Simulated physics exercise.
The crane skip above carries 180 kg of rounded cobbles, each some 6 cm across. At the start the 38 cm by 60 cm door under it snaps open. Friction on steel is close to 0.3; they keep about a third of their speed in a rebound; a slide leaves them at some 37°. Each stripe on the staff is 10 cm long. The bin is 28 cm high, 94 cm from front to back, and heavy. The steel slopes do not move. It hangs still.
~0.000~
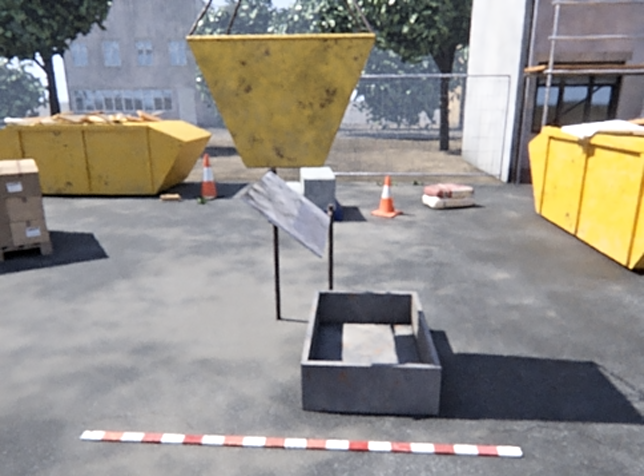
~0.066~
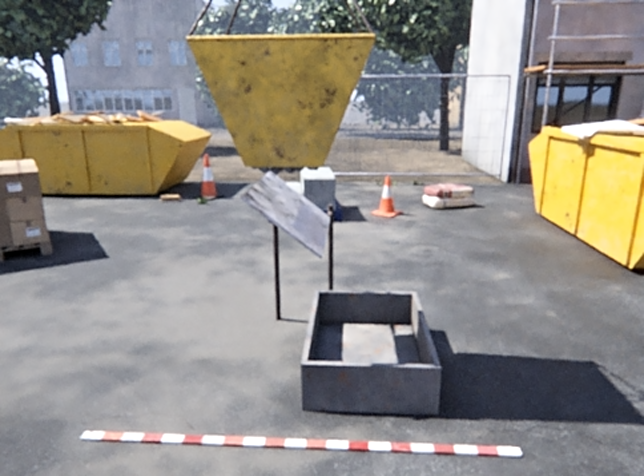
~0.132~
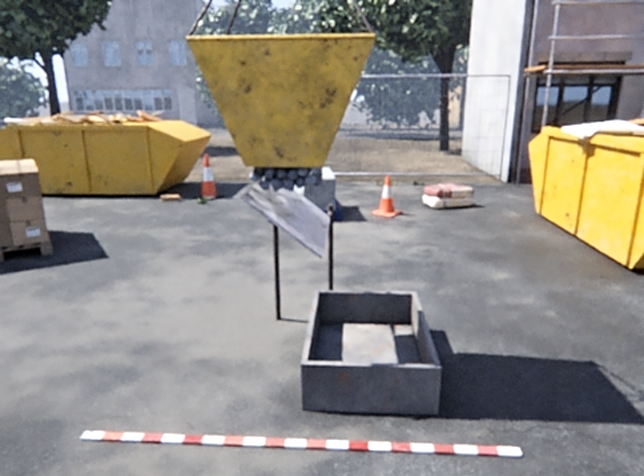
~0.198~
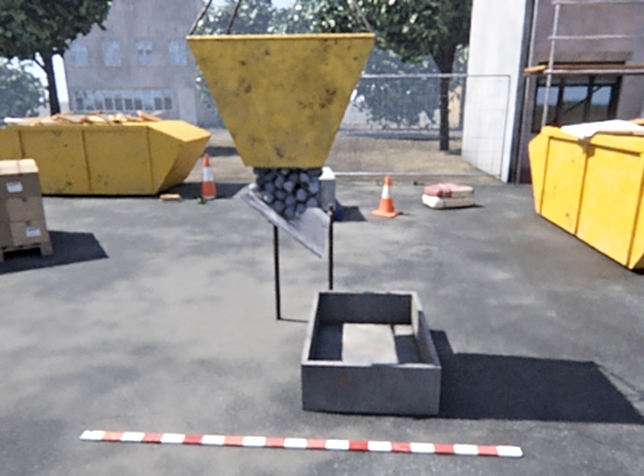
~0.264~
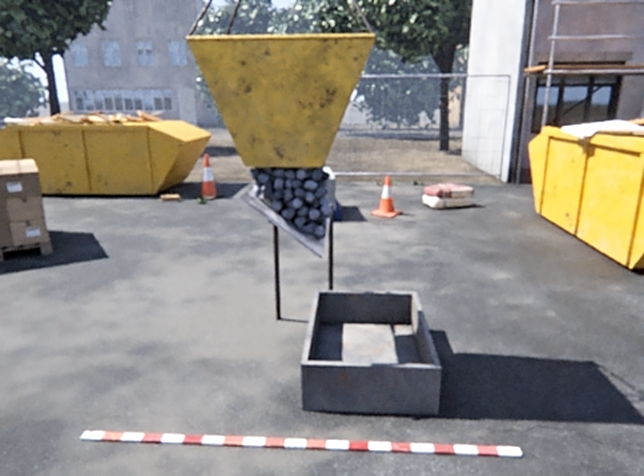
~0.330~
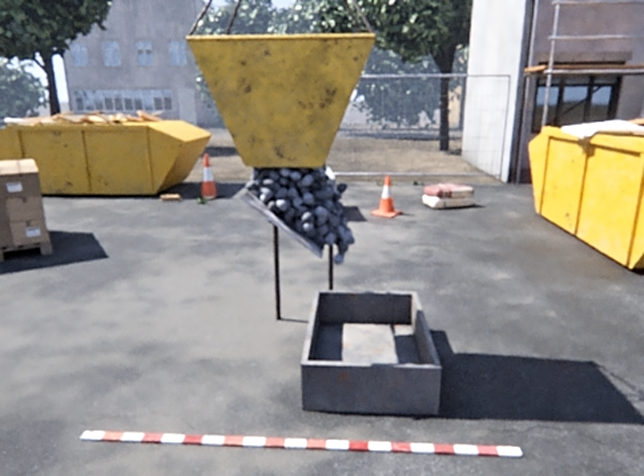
Dark rounded stones pour from the bottom of a yellow skip hanging still above a paved yard, seen from a fixed, slightly raised viewpoint. Below it are a tilted grey slide on thin posts and an open grey bin, with a red-and-white staff in front, yellow containers either side and orange cones behind. The stones emerge, thicken over the slide, then slide and tumble rightward past its lower edge.
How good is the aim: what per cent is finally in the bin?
Close to 80 in a hundred.
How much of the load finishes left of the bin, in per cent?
Some 0 per cent of the load.
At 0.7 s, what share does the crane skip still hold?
About 0 per cent.
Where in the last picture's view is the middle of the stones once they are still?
Near (387, 347).
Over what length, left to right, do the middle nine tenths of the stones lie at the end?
Roughly 80 cm.
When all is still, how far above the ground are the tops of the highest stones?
About 32 cm.
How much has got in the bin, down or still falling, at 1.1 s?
About 80 per cent by then.
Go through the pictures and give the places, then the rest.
The outlet is at (283, 157); nothing has dropped yet, in the first picture.
The outlet is at (283, 157); 4 % is out, in the second picture.
Outlet at (283, 157), the stream shows down to (285, 179); 87 % still inside, in the third picture.
Outlet at (283, 157), the stream shows down to (297, 202); 75 % still inside, in the fourth picture.
Outlet at (283, 157), the stream shows down to (321, 224); 63 % still inside, in the fifth picture.
Outlet at (283, 157), the stream shows down to (339, 244); 50 % still inside, in the sixth picture.
After 0.7 s, 0 % in the crane skip, 32 % on the steel, 1 % falling or lying left of the bin, 60 % falling or lying in the bin, 7 % falling or lying beside or right of the bin; the stones farthest right are at (433, 341).
After 1.1 s, 0 % in the crane skip, 0 % on the steel, 0 % falling or lying left of the bin, 81 % falling or lying in the bin, 18 % falling or lying beside or right of the bin; the stones farthest right are at (490, 348).
After 1.7 s, 0 % in the crane skip, 1 % falling or lying left of the bin, 80 % falling or lying in the bin, 20 % falling or lying beside or right of the bin; the stones farthest right are at (579, 380).
After 2.6 s, 0 % in the crane skip, 1 % falling or lying left of the bin, 80 % falling or lying in the bin, 20 % falling or lying beside or right of the bin; the stones farthest right are at (595, 372).
After 4.5 s, 0 % in the crane skip, 1 % left of the bin, 80 % in the bin, 20 % beside or right of the bin; the stones farthest right are at (595, 372).
